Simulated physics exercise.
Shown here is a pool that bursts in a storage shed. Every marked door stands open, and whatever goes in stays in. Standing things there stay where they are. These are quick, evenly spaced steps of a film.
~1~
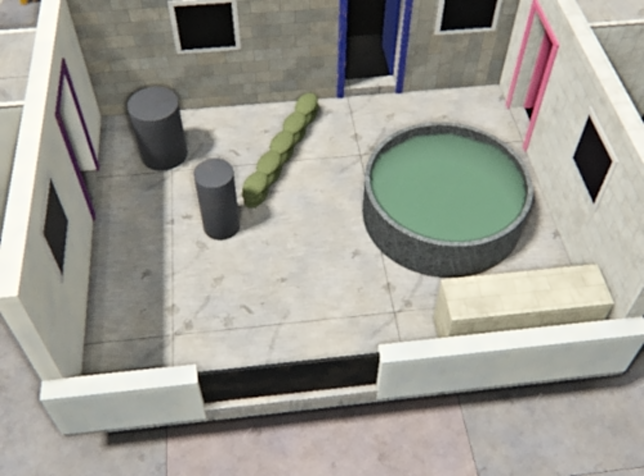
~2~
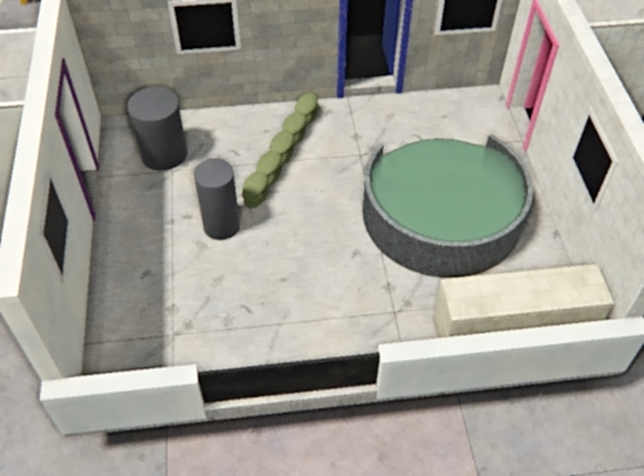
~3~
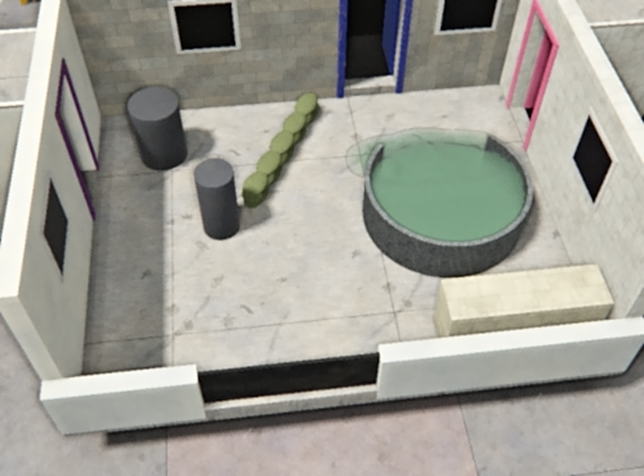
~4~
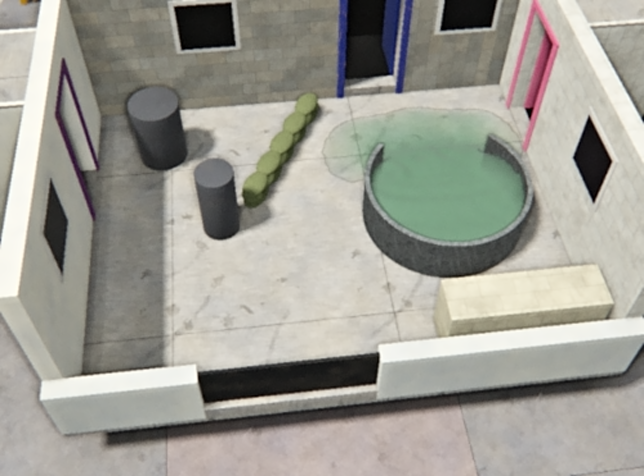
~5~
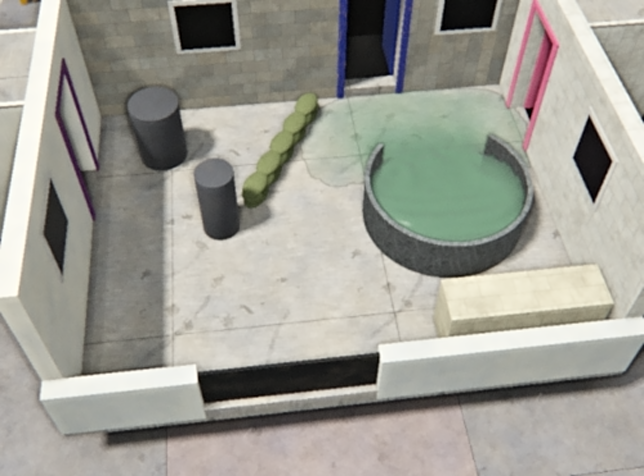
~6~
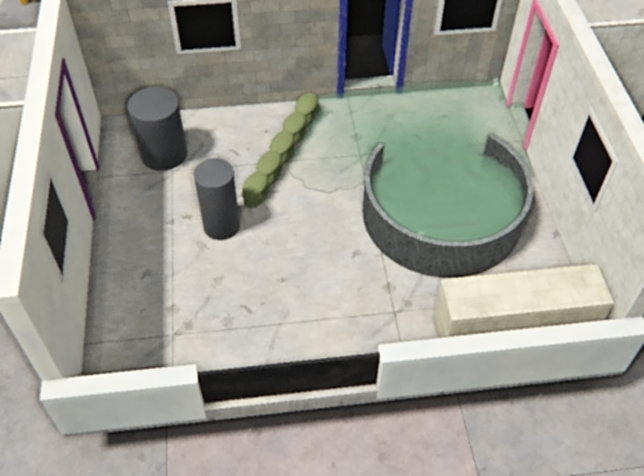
At first, a round tank of green water stands whole in a walled space with two dark cylinders and a row of bushes. Its far side opens, and pale green water pours out through the gap, then spreads across the floor behind it toward the back wall and the hedge.
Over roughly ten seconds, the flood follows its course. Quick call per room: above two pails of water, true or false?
Purple door: False; pink door: True; blue door: True.
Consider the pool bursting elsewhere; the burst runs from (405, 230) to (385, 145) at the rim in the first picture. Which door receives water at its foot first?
Lab note - earliest arrival at the blue one.
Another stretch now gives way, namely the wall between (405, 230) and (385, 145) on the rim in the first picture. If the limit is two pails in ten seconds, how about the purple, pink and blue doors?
One by one: The purple one takes more, the pink one lets more in, the blue one stays under.
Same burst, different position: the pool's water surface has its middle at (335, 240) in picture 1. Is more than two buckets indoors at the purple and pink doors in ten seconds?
Looking at both doors, the purple one doesn't reach it while the pink one breaks the limit.
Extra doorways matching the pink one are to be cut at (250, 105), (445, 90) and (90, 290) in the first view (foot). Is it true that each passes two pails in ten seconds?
Door by door, it goes misses the line, clears the line, misses the line.
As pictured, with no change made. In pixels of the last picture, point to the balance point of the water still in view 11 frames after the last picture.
I'd put it at around (416, 156).
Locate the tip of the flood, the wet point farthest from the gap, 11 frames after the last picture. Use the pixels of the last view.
Near (135, 116).
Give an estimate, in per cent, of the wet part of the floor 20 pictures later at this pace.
Around 55 percent.
A moment on, water covers 25 % of the floor; the purple door not reached, the pink door over two buckets in, the blue door over two buckets in.
Next, water covers 30 % of the floor; the purple door not reached, the pink door far over two buckets in, the blue door far over two buckets in.
Then, water covers 55 % of the floor; the purple door wet at the sill, nothing in, the pink door far over two buckets in, the blue door far over two buckets in.
Later, water covers 90 % of the floor; the purple door wet at the sill, nothing in, the pink door far over two buckets in, the blue door far over two buckets in.
In the end, water covers 95 % of the floor; the purple door wet at the sill, nothing in, the pink door far over two buckets in, the blue door far over two buckets in.
